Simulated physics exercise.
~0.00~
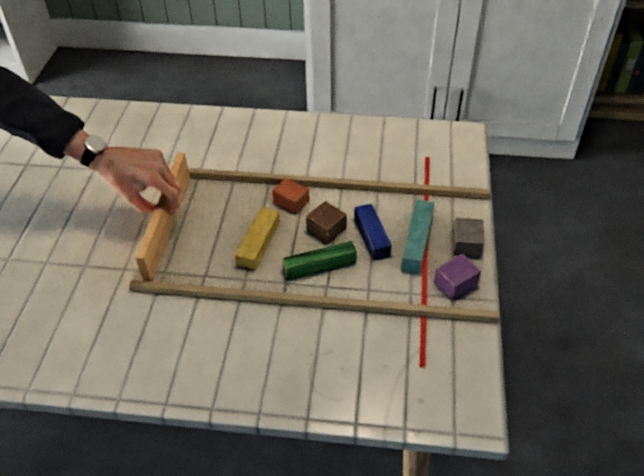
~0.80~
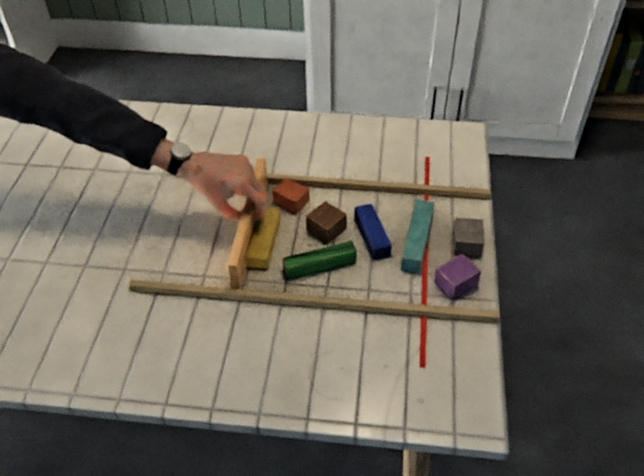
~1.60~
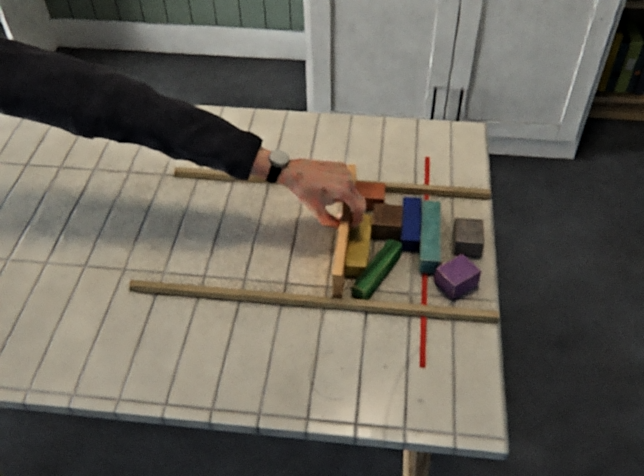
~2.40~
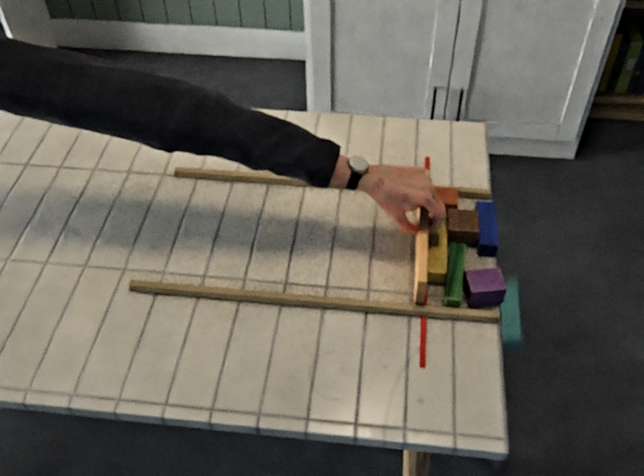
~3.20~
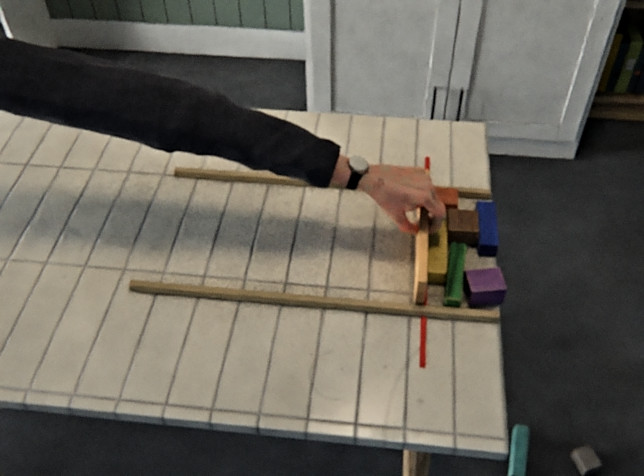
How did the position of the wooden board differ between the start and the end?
At the start the board stood near the left ends of the wooden rails, and by the end it was far to the right, upright at the red tape near the table's edge.
